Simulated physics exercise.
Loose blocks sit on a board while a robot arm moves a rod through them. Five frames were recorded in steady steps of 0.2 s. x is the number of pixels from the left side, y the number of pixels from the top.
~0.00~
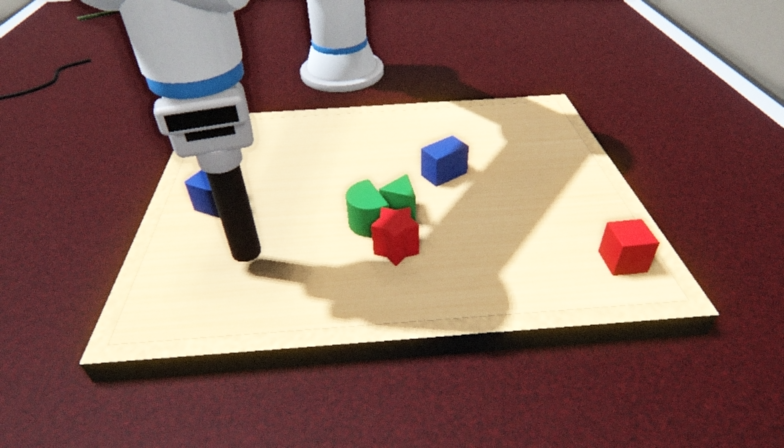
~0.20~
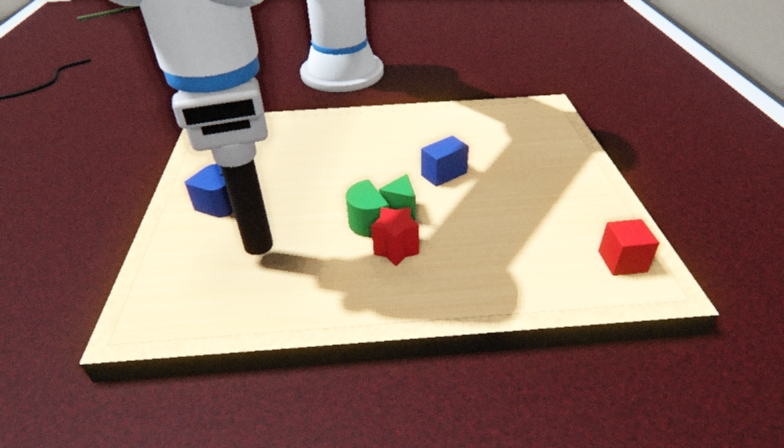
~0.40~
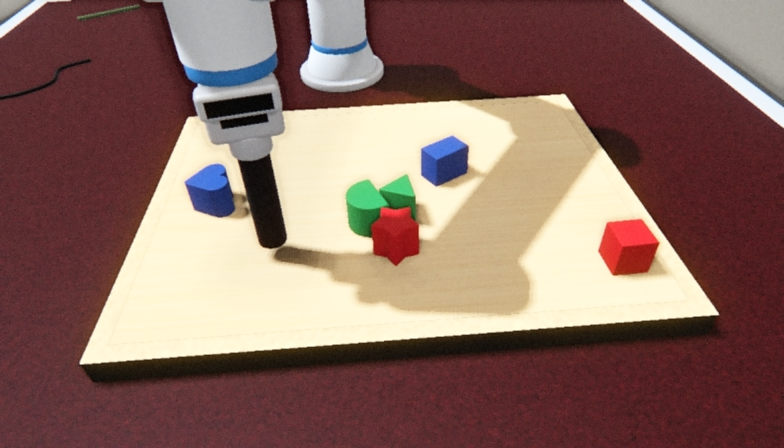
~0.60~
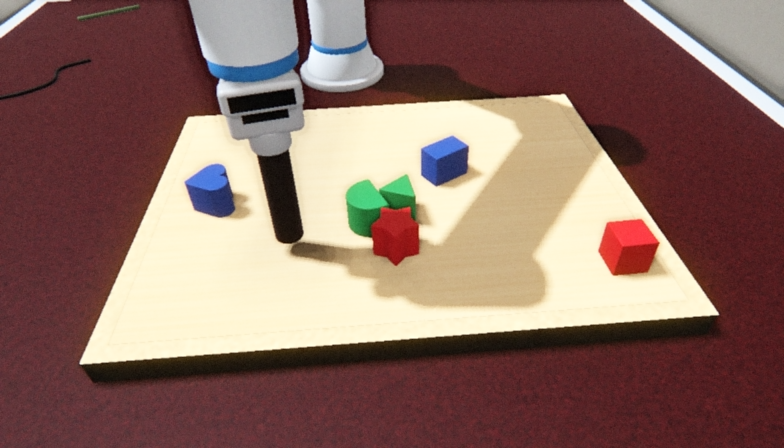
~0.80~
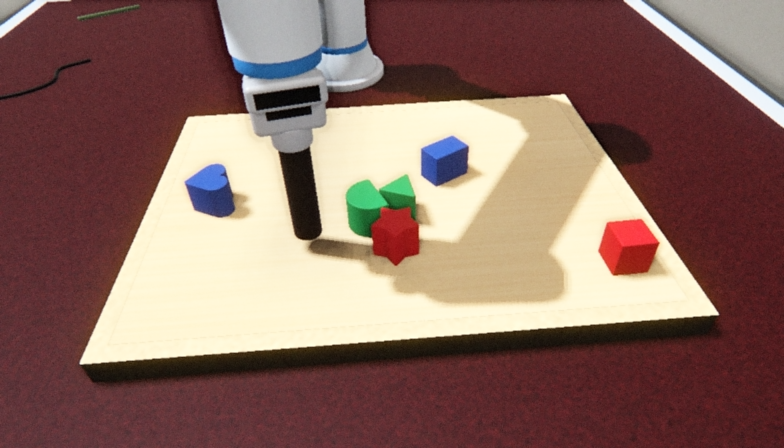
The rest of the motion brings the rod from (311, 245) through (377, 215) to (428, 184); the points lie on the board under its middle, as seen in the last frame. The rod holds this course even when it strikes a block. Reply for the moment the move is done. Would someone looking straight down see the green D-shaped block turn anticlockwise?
Short answer: No.
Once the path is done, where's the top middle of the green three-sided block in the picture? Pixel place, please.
The centre of its top will be at (475, 174).
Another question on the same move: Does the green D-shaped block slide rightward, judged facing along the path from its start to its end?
Yes, that is how it ends up.
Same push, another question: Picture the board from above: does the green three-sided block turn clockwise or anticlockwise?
It ends up turned clockwise.
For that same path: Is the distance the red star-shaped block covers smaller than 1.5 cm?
Yes - that is the case.
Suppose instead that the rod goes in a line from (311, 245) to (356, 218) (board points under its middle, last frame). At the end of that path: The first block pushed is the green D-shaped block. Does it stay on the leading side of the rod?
I'd say it is still being pushed.
What follows on the original path. One third of the way, rod at (355, 212); green D-shaped block at (383, 185); green three-sided block at (414, 182), turned 30° clockwise.
Two thirds of the way, rod at (396, 192); green D-shaped block at (425, 169), turned 15° clockwise; green three-sided block at (455, 174), turned 60° clockwise.
At the end, rod at (429, 171); green D-shaped block at (460, 159), turned 65° clockwise; red star-shaped block still; green three-sided block at (475, 174), turned 105° clockwise; blue rectangular block at (466, 137), turned 55° anticlockwise.
